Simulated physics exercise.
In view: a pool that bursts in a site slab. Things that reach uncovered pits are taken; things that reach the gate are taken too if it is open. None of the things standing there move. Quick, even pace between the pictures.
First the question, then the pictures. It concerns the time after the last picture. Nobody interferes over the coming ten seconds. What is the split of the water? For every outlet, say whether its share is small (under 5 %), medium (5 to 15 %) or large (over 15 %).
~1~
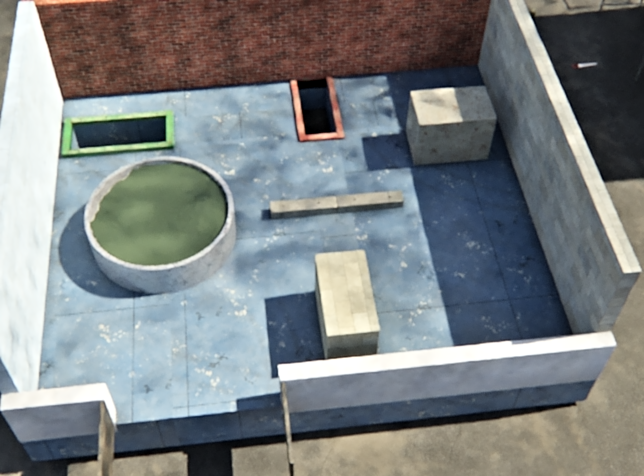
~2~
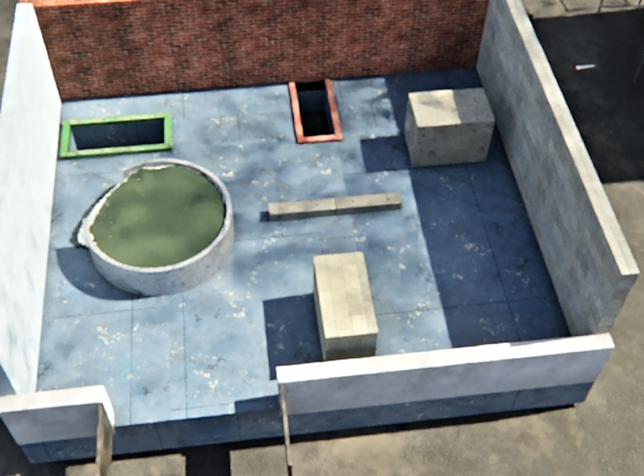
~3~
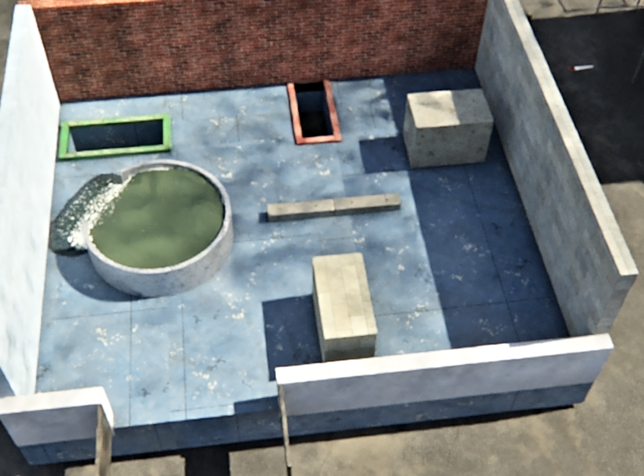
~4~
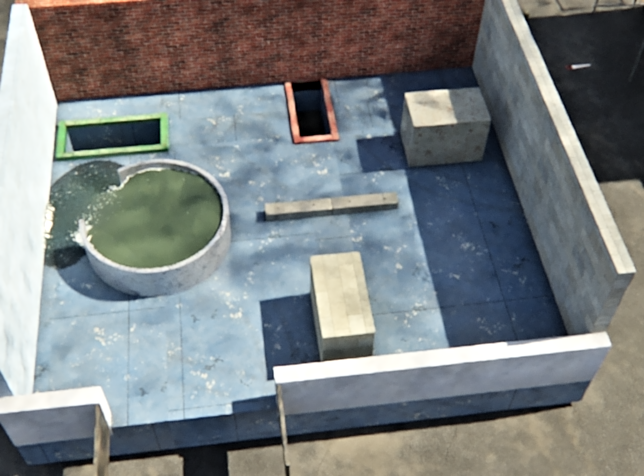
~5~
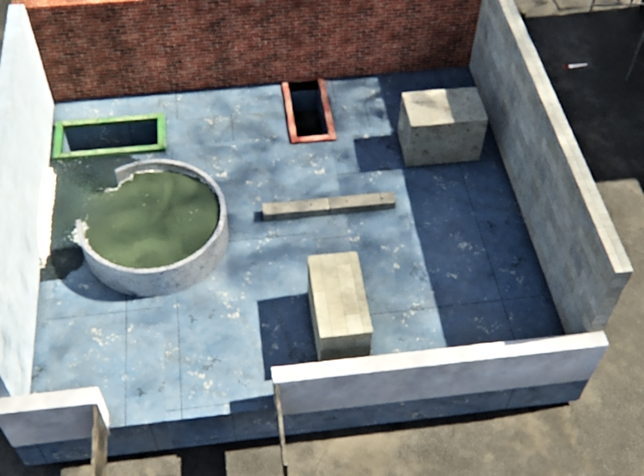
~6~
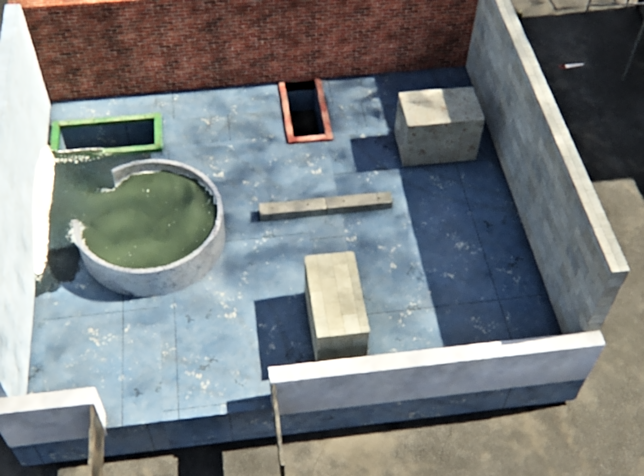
Result - gate: Medium; green pit: Large; red pit: Small.
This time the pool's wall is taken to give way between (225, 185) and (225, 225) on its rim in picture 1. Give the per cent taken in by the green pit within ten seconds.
Green: 0 %.
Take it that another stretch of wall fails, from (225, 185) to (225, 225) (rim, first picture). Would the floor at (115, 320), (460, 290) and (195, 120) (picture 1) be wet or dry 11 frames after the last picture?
The first would be still unwetted, the second drenched and the third still unwetted.
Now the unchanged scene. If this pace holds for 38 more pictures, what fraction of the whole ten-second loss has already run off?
Close to 85 %.
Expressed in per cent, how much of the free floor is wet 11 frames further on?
Estimate: Near 20 %.
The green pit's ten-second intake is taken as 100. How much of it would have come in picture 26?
It comes to around 75 percent of the ten-second total.
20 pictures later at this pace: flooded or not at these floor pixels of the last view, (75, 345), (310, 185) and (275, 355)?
One by one: Waterlogged / left dry / left dry.
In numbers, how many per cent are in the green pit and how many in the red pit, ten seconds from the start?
Around 24 per cent, then around 2 per cent.
A moment on, water covers 10 % of the floor; the gate 0 %, the green pit 3 %, the red pit 0 %.
Next, water covers 20 % of the floor; the gate 0 %, the green pit 10 %, the red pit 0 %.
Then, water covers 30 % of the floor; the gate 1 %, the green pit 19 %, the red pit 0 %.
Later, water covers 45 % of the floor; the gate 5 %, the green pit 24 %, the red pit 1 %.
In the end, water covers 65 % of the floor; the gate 10 %, the green pit 25 %, the red pit 1 %.
